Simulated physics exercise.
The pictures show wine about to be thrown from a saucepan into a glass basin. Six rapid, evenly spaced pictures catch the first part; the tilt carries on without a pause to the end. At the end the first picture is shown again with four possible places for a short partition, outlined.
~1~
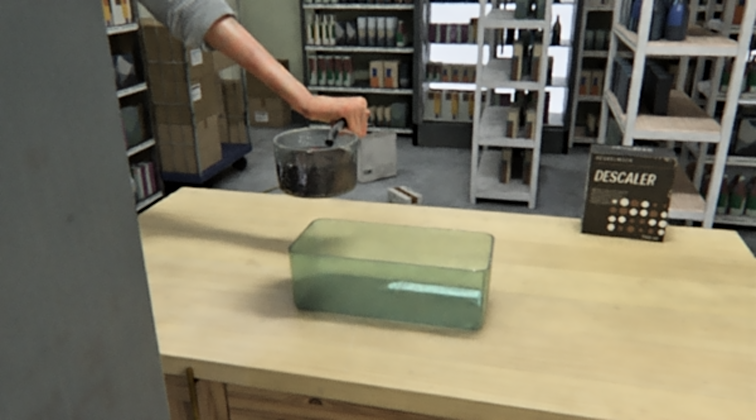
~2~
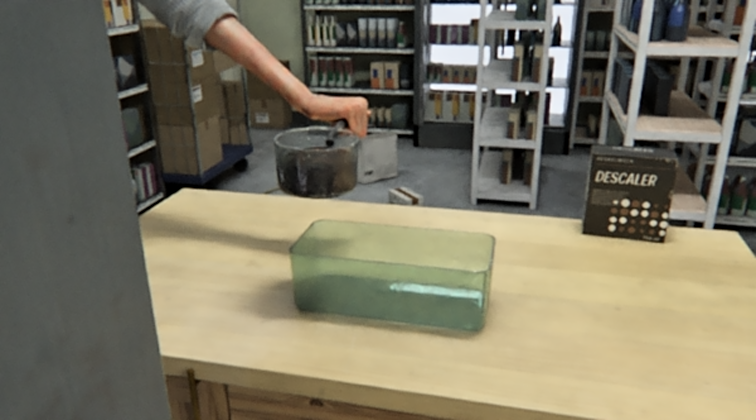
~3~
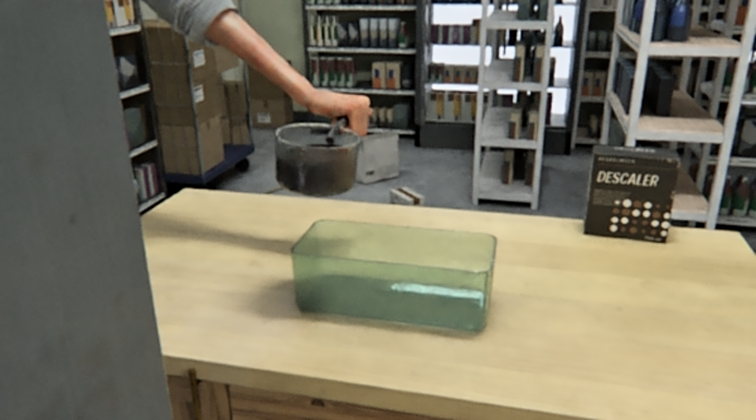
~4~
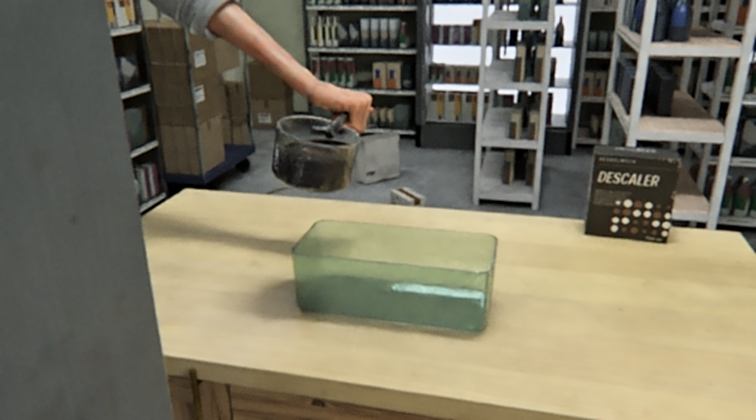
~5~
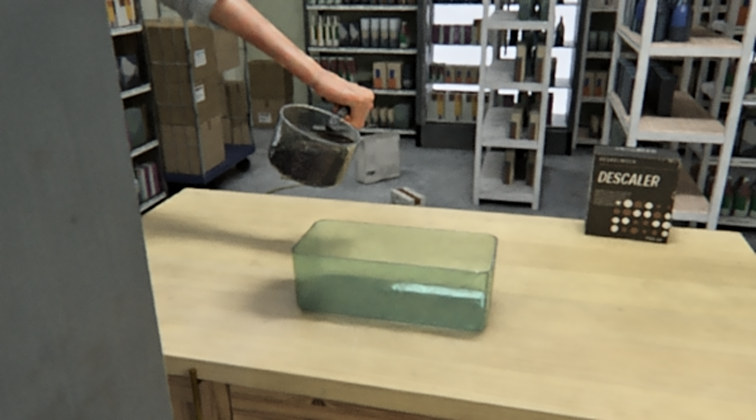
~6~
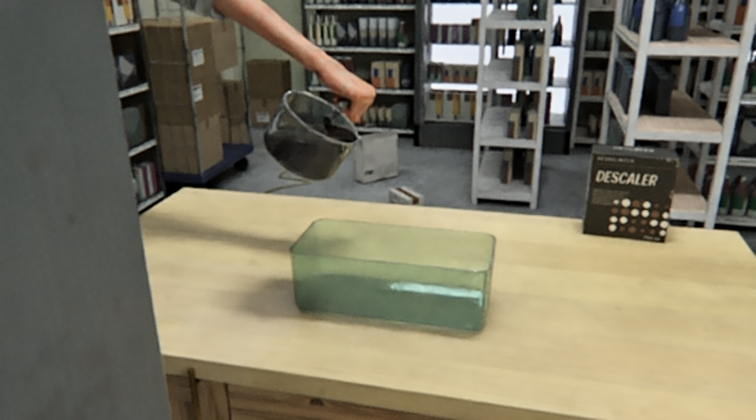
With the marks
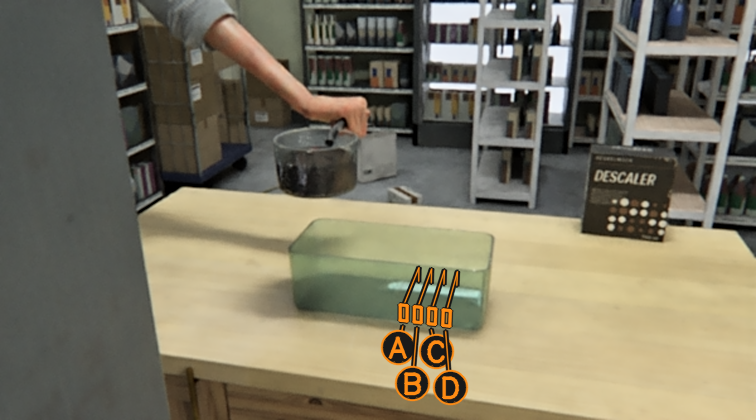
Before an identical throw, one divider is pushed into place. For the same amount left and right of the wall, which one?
I would pick slot B.
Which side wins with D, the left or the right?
The left one.
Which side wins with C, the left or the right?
The left side.
On the marked copy, A at (402, 325); B at (416, 327); C at (431, 329); D at (445, 331).
Choosing A, about 20 % ends left of the wall and 79 % right of it.
Choosing B, about 49 % ends left of the wall and 49 % right of it.
Choosing C, about 83 % ends left of the wall and 14 % right of it.
Choosing D, about 83 % ends left of the wall and 14 % right of it.
